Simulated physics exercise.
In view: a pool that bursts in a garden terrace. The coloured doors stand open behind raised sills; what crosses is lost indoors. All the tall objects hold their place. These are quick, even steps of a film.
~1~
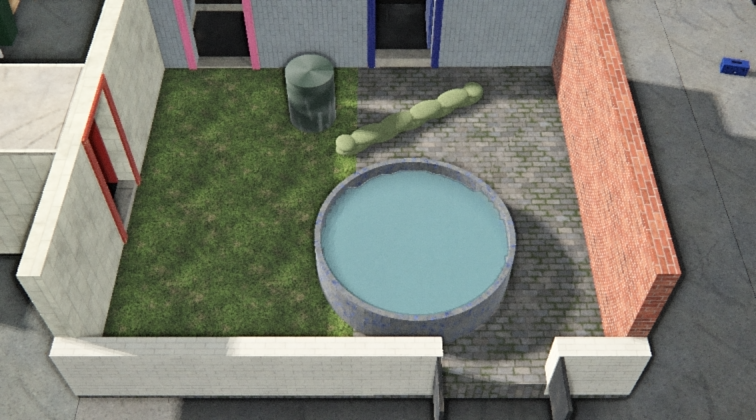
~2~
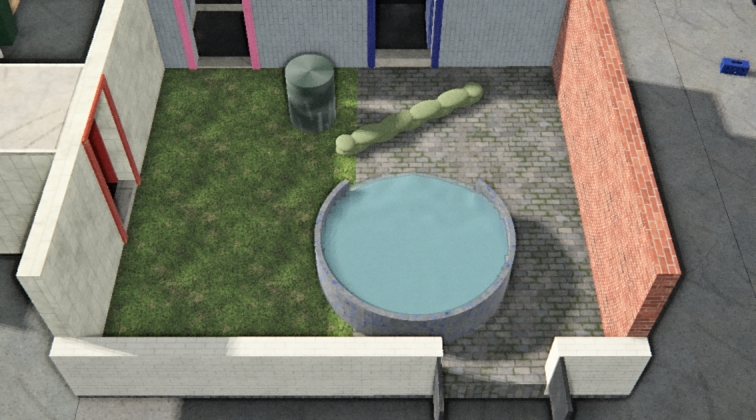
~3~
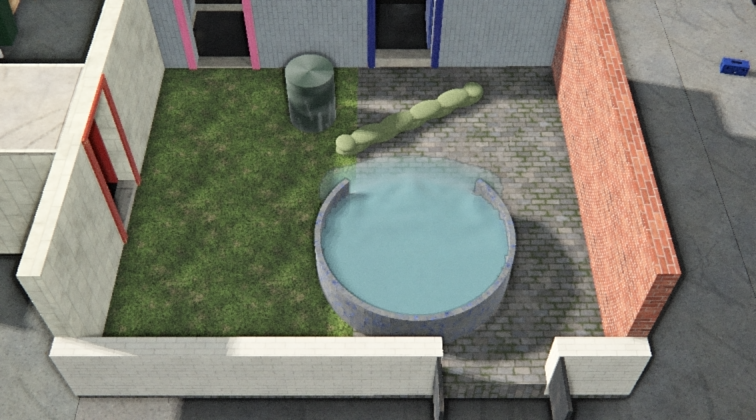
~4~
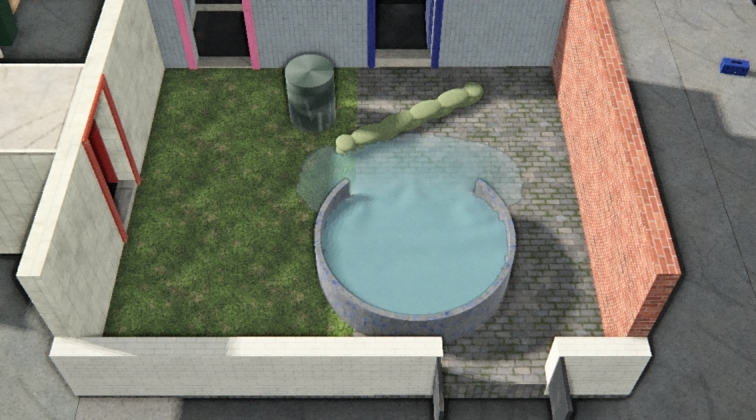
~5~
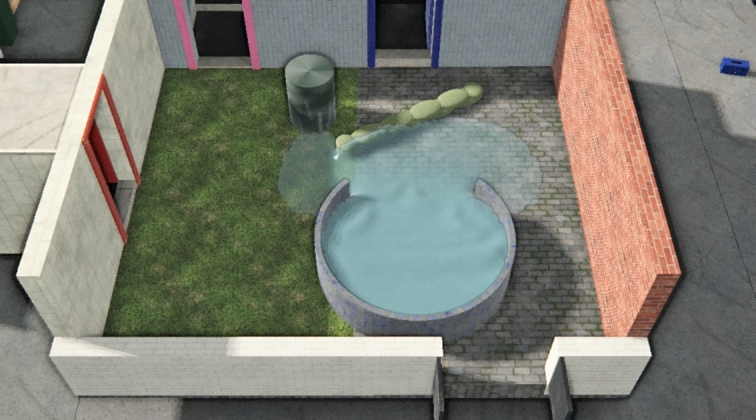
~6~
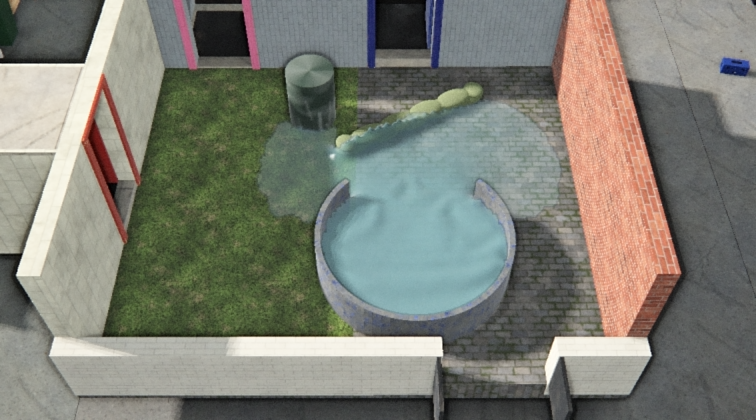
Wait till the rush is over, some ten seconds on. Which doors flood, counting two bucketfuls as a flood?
The red door stays under that; the blue door stays under that; the pink door takes more than that.
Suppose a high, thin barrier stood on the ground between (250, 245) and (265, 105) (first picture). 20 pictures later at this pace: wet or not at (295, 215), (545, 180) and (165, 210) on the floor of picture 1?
In that order: Covered, covered, not flooded.
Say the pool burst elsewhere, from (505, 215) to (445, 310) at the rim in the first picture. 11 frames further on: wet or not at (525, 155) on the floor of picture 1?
Answer: Under water.
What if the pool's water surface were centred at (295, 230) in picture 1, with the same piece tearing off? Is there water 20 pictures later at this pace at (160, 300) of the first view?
Answer: Free of water.
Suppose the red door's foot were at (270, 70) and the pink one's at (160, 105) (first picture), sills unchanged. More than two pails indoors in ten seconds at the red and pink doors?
One by one: The red one takes less, the pink one is over.
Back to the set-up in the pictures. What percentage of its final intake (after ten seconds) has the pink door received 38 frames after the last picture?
Some 25 per cent.
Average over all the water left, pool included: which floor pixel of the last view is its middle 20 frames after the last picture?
Roughly at (413, 166).
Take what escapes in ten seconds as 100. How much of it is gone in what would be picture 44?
Some 25 per cent.
A moment on, water covers 35 % of the floor; the red door not reached, the blue door not reached, the pink door not reached.
Next, water covers 45 % of the floor; the red door not reached, the blue door wet at the sill, nothing in, the pink door not reached.
Then, water covers 65 % of the floor; the red door not reached, the blue door wet at the sill, nothing in, the pink door wet at the sill, nothing in.
Later, water covers 85 % of the floor; the red door wet at the sill, nothing in, the blue door under two buckets in, the pink door over two buckets in.
In the end, water covers 95 % of the floor; the red door wet at the sill, nothing in, the blue door under two buckets in, the pink door far over two buckets in.
